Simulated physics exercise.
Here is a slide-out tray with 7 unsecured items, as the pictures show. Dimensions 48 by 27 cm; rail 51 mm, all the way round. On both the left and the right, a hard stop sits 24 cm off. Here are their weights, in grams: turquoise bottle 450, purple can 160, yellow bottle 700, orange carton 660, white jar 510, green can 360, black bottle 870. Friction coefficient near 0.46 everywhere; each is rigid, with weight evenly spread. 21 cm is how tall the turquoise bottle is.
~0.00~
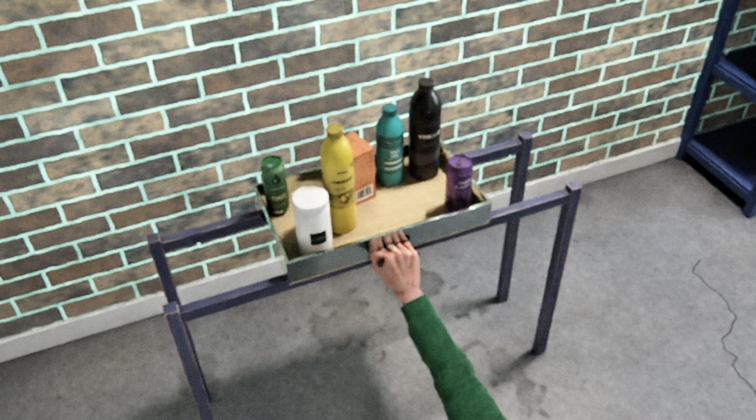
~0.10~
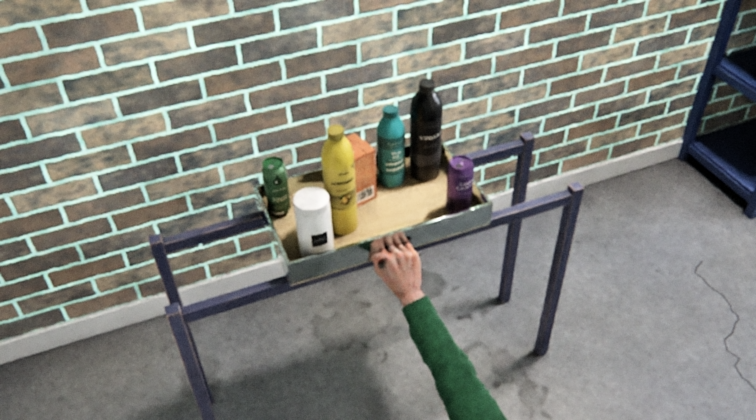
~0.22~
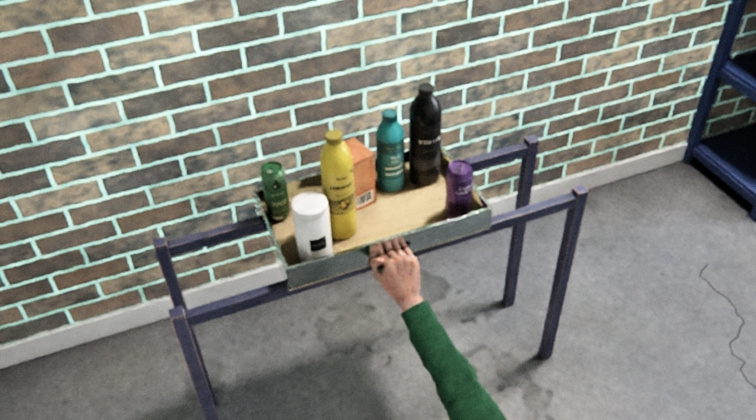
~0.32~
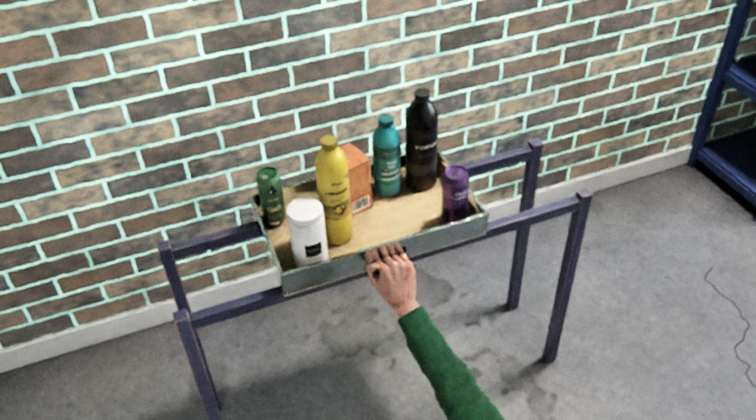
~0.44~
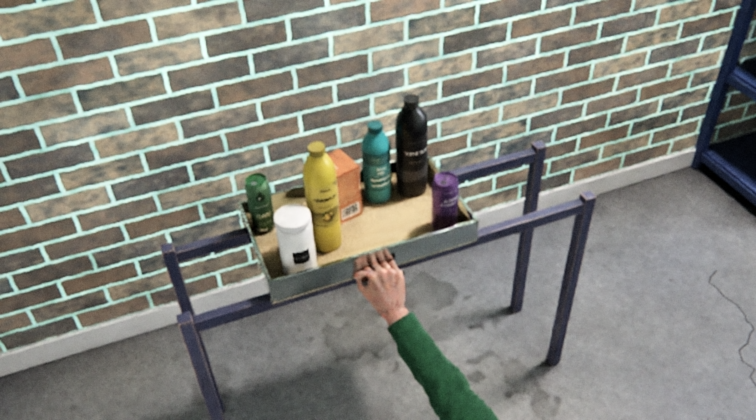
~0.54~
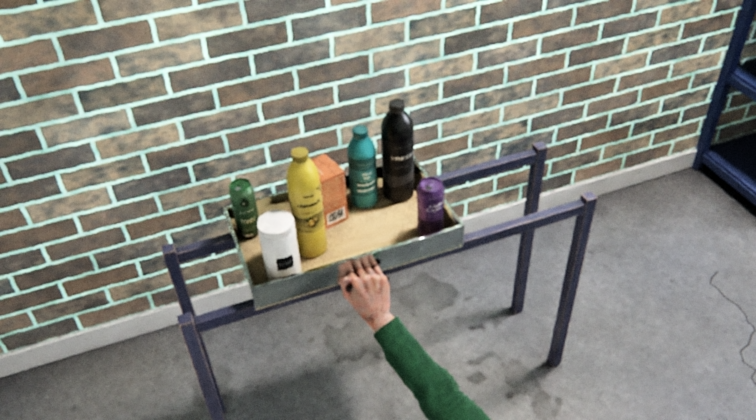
Against a brick wall, a green-sleeved hand slides a tray of seven containers left.
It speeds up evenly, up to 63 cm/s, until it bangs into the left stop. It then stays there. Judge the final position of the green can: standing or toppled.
Looks like it sits steady.
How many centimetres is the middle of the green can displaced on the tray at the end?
0 cm.
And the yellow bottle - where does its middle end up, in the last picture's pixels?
In the last view, its centre sits near (177, 241).
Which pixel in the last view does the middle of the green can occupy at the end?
About (188, 226).
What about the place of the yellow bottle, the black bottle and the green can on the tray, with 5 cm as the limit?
Note: Yellow bottle departs its position. Black bottle departs its position. Green can is left in place.
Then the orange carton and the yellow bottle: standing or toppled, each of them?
Final state - orange carton: Remains on its base; yellow bottle: Goes over.
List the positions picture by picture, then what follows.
In the first frame, tray midway; green can (275, 186); turquoise bottle (390, 144).
In the second frame, tray midway; yellow bottle (339, 180); orange carton (355, 171).
In the third frame, tray has slid 1 cm left; white jar (313, 229); black bottle (425, 134).
In the fourth frame, tray has slid 3 cm left; turquoise bottle (387, 155); purple can (455, 197).
In the fifth frame, tray has slid 7 cm left; yellow bottle (322, 197); orange carton (339, 187).
In the sixth frame, tray has slid 11 cm left; green can (245, 209); white jar (280, 248).
After 0.94 s, tray has slid 24 cm left; yellow bottle 19° off upright; turquoise bottle 16° off upright; black bottle 15° off upright.
After 1.24 s, tray has slid 24 cm left; green can 5° off upright near (184, 223); yellow bottle 57° off upright; black bottle 26° off upright.
In the end (2.6 s), toppled on the tray, yellow bottle; not toppled but over 5 cm from the start, turquoise bottle and black bottle; the other 4 under 5 cm from the start. In the last view, green can near (188, 226).
